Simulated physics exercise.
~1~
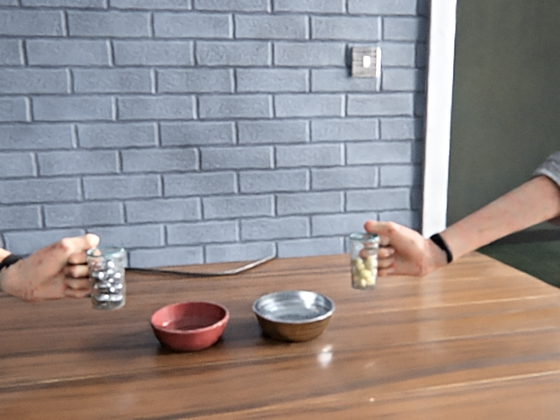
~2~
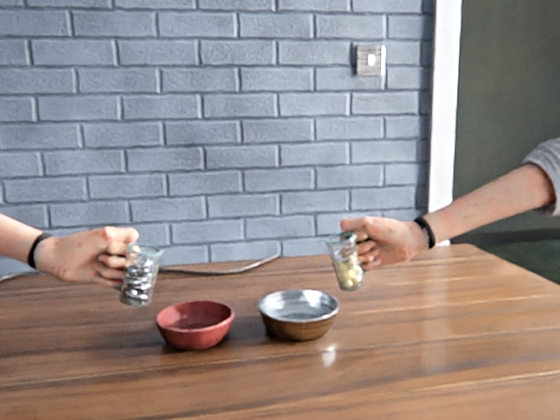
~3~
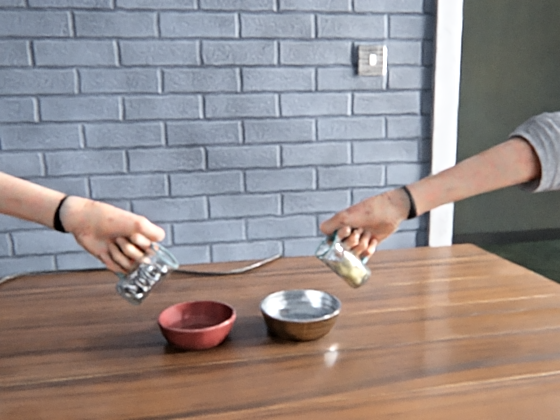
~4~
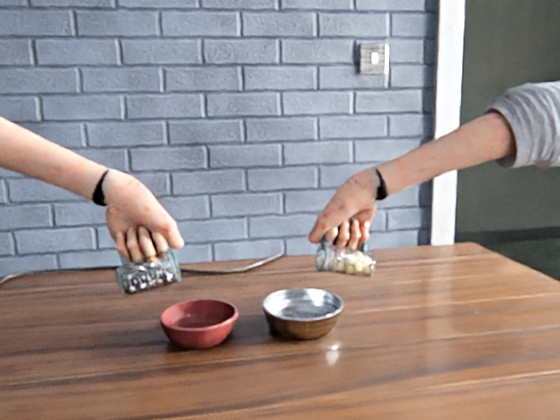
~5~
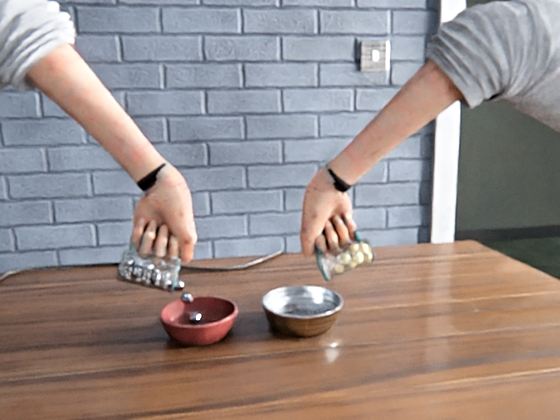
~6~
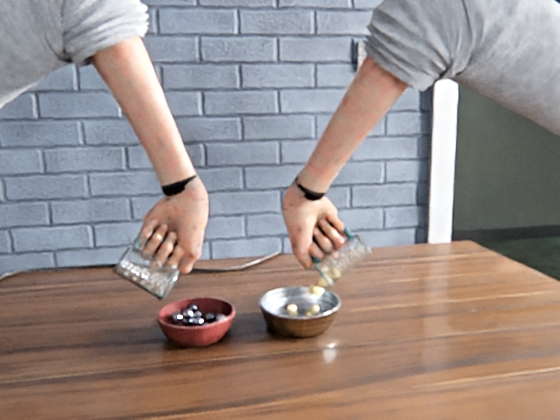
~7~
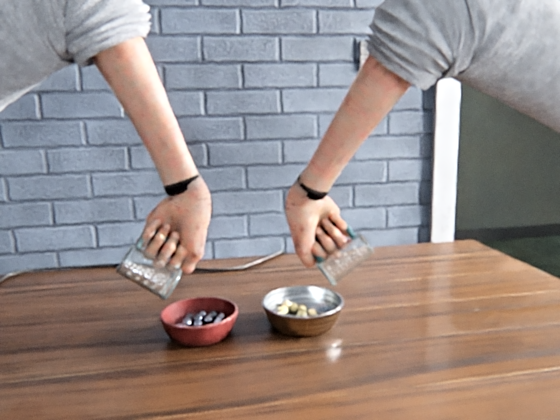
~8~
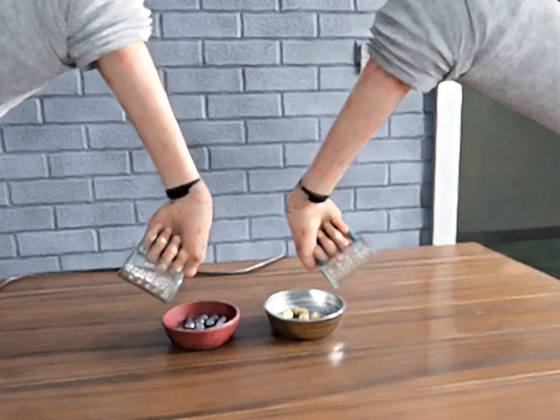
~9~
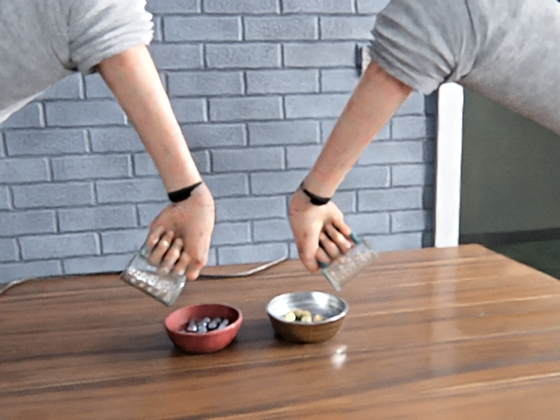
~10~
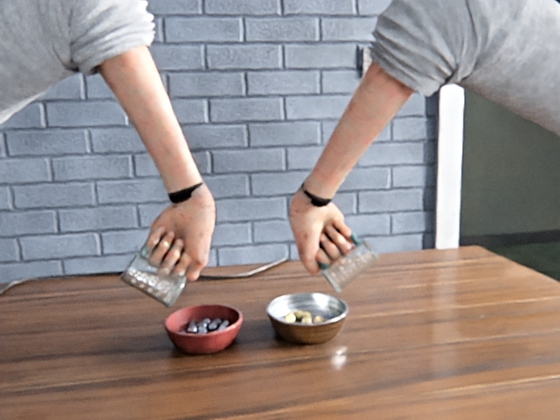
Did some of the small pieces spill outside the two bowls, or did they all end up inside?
They all ended up inside, with the dark shiny ones in the red bowl on the left and the pale ones in the metallic bowl on the right.
Two hands held small glass cups above a red bowl and a metallic bowl on a wooden table, then tipped them over. Dark shiny beads dropped into the left bowl first, pale ones followed into the right, and all landed inside.
